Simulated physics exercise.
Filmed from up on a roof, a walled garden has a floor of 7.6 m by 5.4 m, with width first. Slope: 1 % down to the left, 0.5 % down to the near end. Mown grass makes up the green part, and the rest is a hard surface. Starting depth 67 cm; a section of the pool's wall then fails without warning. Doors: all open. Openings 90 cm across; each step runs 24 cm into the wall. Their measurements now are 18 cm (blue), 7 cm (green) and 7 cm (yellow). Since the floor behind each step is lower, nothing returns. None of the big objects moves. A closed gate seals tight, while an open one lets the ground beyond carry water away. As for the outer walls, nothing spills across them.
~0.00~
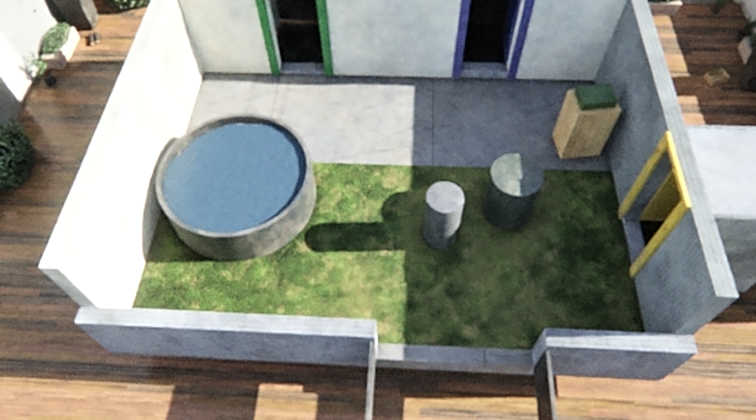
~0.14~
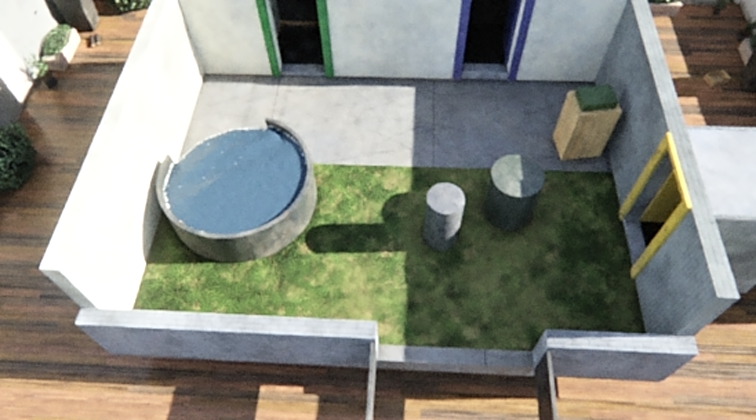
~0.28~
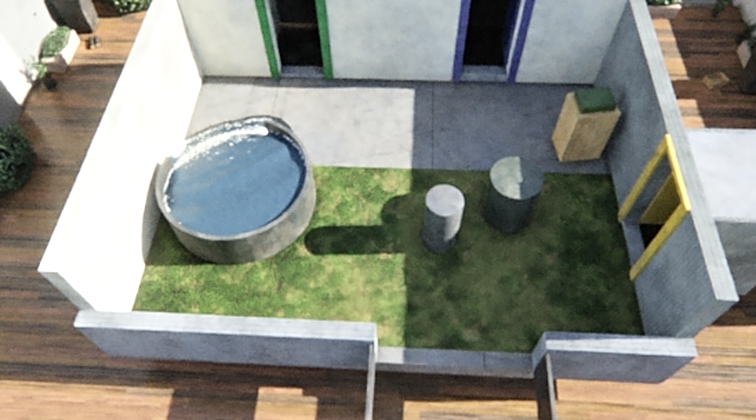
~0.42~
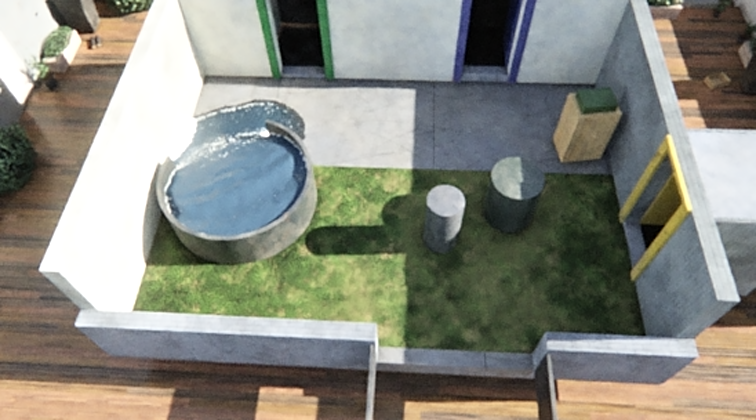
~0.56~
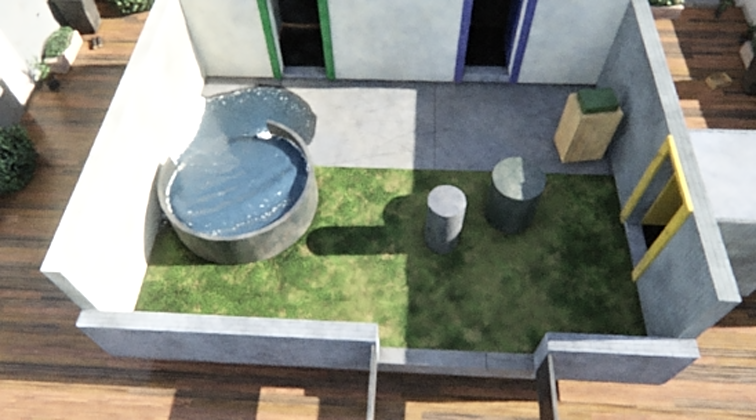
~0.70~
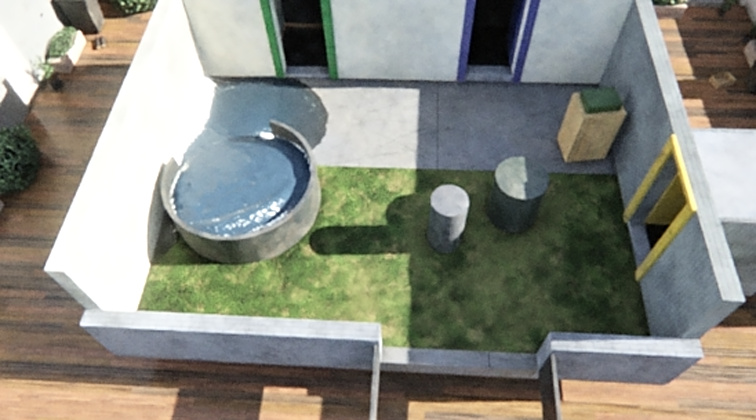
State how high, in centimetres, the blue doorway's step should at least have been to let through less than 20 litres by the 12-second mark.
At least some 5.5 cm.
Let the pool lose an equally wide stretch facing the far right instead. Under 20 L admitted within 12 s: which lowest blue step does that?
You'd want it roughly 12.0 centimetres tall.
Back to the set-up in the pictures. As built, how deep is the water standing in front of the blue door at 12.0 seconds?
Depth: Near 5.5 cm.
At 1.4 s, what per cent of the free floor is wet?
Approximately 15 %.
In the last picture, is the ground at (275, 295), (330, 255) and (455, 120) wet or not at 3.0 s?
Point by point, the first is spared, the second spared and the third awash.
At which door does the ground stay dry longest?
Answer: Yellow.
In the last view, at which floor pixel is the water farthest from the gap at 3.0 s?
Roughly at (513, 88) in the last view.
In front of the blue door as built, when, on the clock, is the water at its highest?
Near 8.0 seconds.
After 1.4 s water covers 15 % of the floor, deepest (68 cm) near (206, 88); it has not reached the blue door.
After 3.0 s water covers 45 % of the floor, deepest (32 cm) near (200, 108); 6 cm at the blue door, 0 litres in over its 18 cm step.
After 12.0 s water covers 100 % of the floor, deepest (9 cm) near (178, 177); 6 cm at the blue door, 0 litres in over its 18 cm step.
At the blue door as built, the water arrived by 2.8 s and peaked near 10 cm at 7.8 s.
Run again over the same 12 s with other heights there, 37 litres in over 4 cm, 10 litres over 6.5 cm. The limit of 20 litres is kept from about 5.5 cm up.
